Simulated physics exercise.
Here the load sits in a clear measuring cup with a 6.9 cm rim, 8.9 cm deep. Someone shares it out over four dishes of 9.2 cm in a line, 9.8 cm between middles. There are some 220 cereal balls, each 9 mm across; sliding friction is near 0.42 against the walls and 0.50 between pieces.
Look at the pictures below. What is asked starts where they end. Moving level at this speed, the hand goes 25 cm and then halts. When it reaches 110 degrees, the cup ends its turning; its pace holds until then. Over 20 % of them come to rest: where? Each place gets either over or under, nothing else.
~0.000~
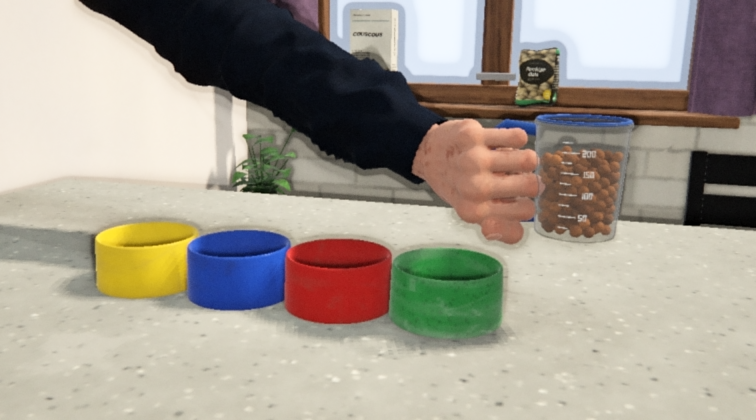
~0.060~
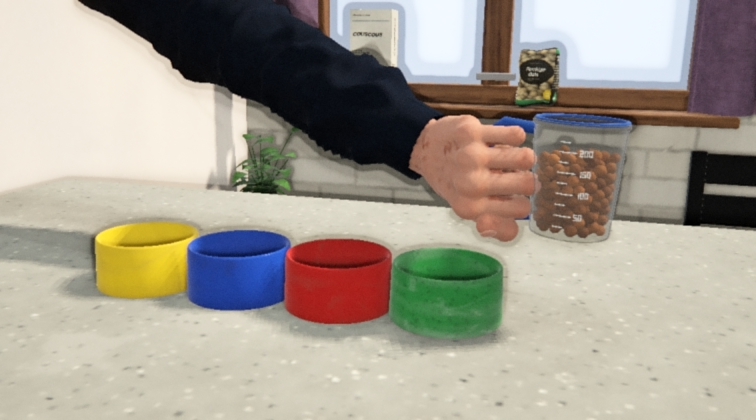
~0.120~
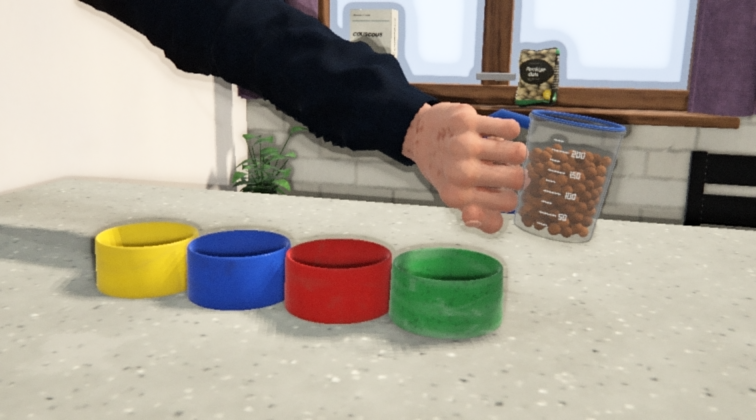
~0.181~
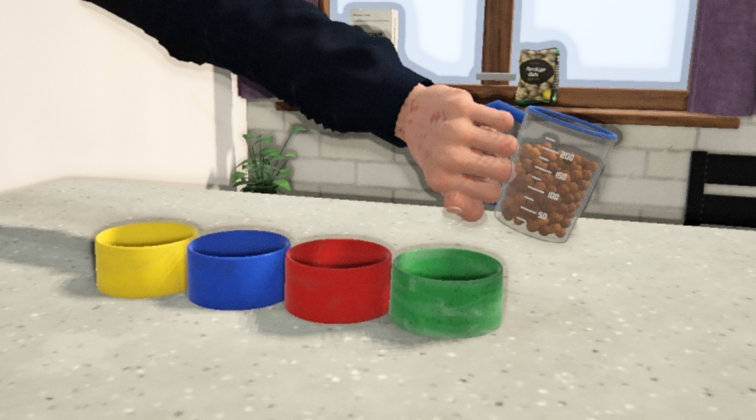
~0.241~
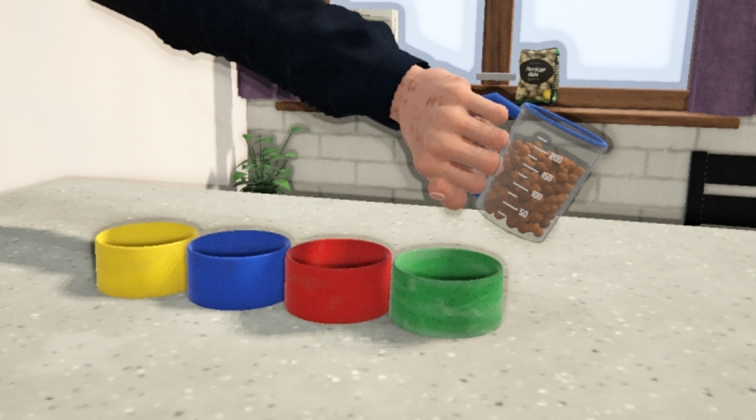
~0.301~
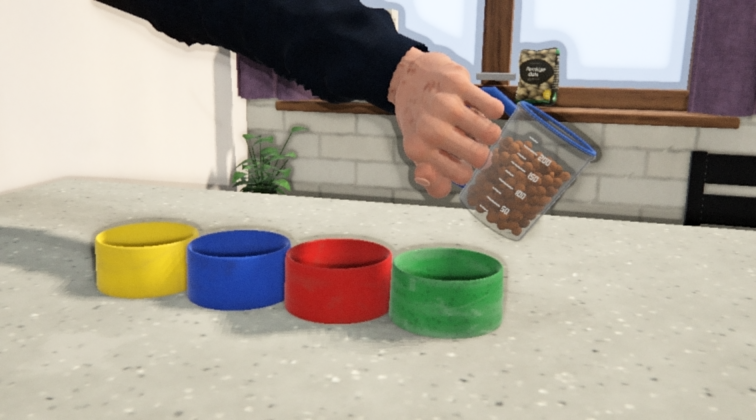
Red dish: I expect it will get more than a fifth of the pieces; blue dish: I expect it will get a fifth or less of the pieces; green dish: I expect it will get more than a fifth of the pieces; yellow dish: I expect it will get a fifth or less of the pieces; counter: I expect it will get a fifth or less of the pieces.
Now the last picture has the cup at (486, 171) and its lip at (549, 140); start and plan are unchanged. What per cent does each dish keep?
Red 100; blue 0; green 0; yellow 0.
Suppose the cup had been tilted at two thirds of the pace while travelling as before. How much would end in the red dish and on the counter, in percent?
Then red would get 100 and the counter 0.
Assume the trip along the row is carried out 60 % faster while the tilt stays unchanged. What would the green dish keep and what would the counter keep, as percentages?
Shares: Green 0, counter 0.
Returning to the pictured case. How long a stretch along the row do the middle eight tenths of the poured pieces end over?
The stretch is around 13 cm long.
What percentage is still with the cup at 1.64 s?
10 per cent.
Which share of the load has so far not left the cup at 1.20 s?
Near 40 per cent of the load.
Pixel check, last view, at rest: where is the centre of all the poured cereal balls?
(407, 297) or so.
Then, at 0.84 s, tilt 105 degrees; cup holds 95 %.
After 1.20 s, tilt 110 degrees; cup holds 40 %, red 5 %, green 50 %.
After 1.64 s, tilt 110 degrees; cup holds 10 %, red 30 %, green 50 %.
At rest (2.5 s), red 45 %, blue 0 %, green 50 %, yellow 0 %, counter 5 %.
